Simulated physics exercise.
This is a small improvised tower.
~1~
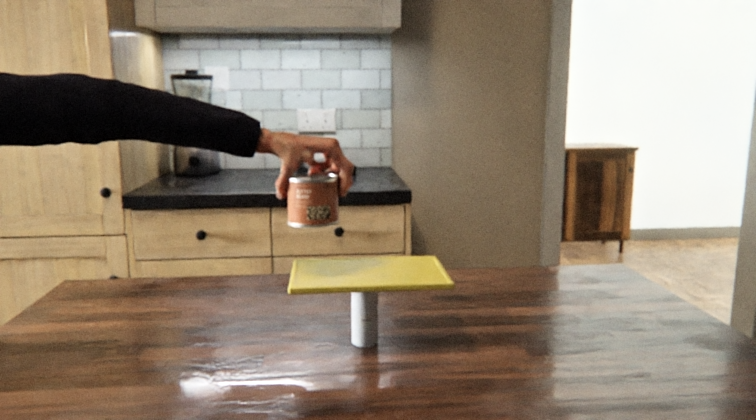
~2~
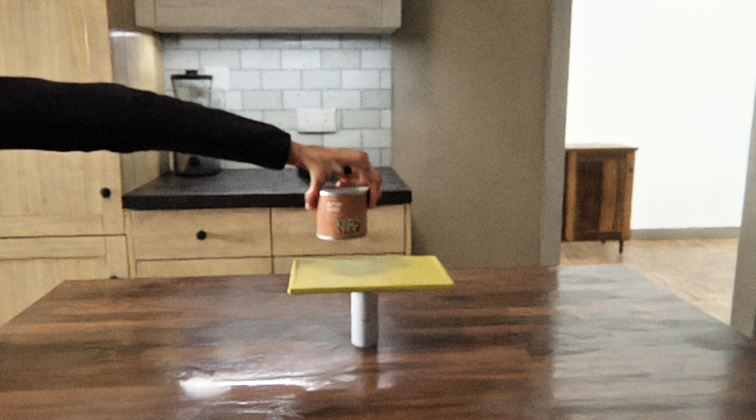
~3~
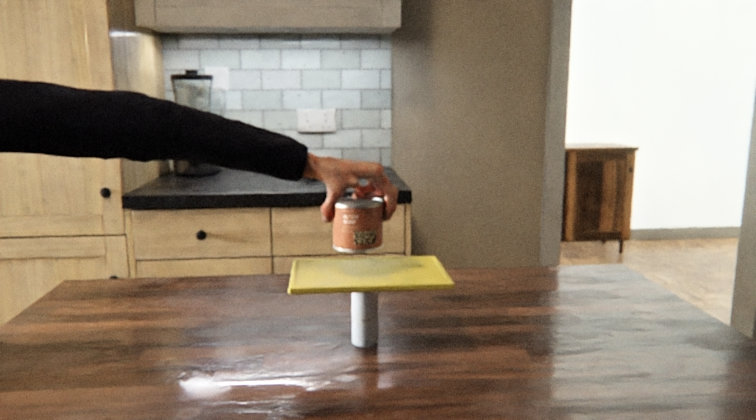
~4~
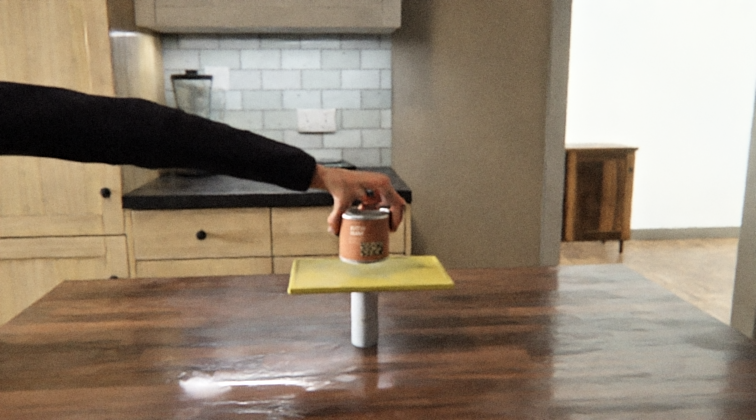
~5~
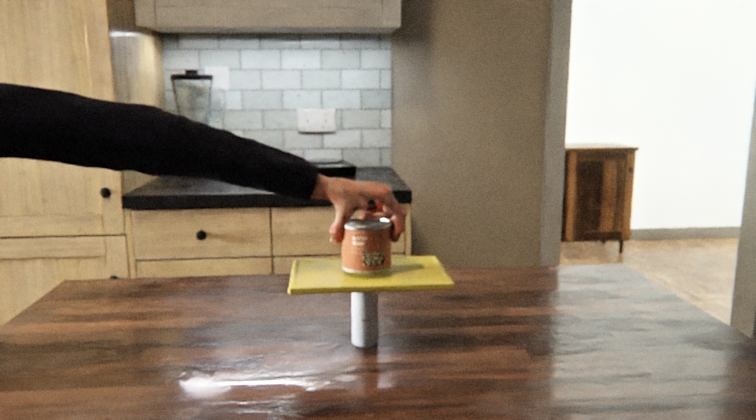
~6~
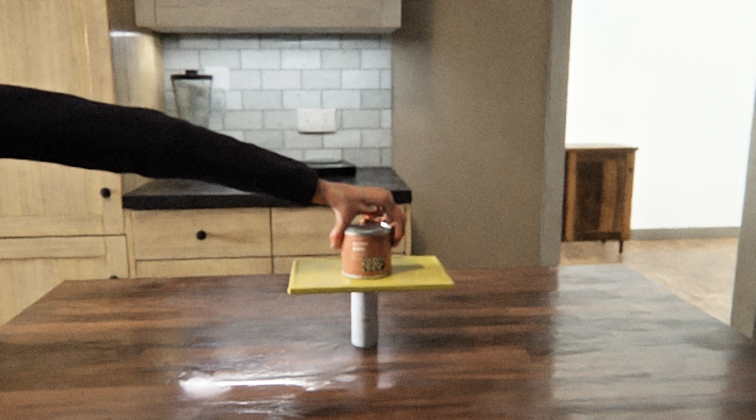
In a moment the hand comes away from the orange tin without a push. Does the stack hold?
In the end the stack stays up.
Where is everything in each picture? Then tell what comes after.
On its way; orange tin (313, 200); yellow lid (369, 273), in the first picture.
On its way; orange tin (342, 212); yellow lid (369, 273), in the second picture.
On its way; orange tin (358, 224); yellow lid (369, 273), in the third picture.
On its way; orange tin (365, 235); yellow lid (369, 273), in the fourth picture.
On its way; orange tin (367, 244); yellow lid (369, 273), in the fifth picture.
Set down, still held; orange tin (367, 250); yellow lid (369, 273), in the sixth picture.
Then, 0.20 s after the last picture, nothing has stirred.
Then, 0.50 s after the last picture, orange tin resting near (367, 251).
At rest, all 3 in place. Seen from the same camera at the end, orange tin near (367, 251). The stack keeps its balance.
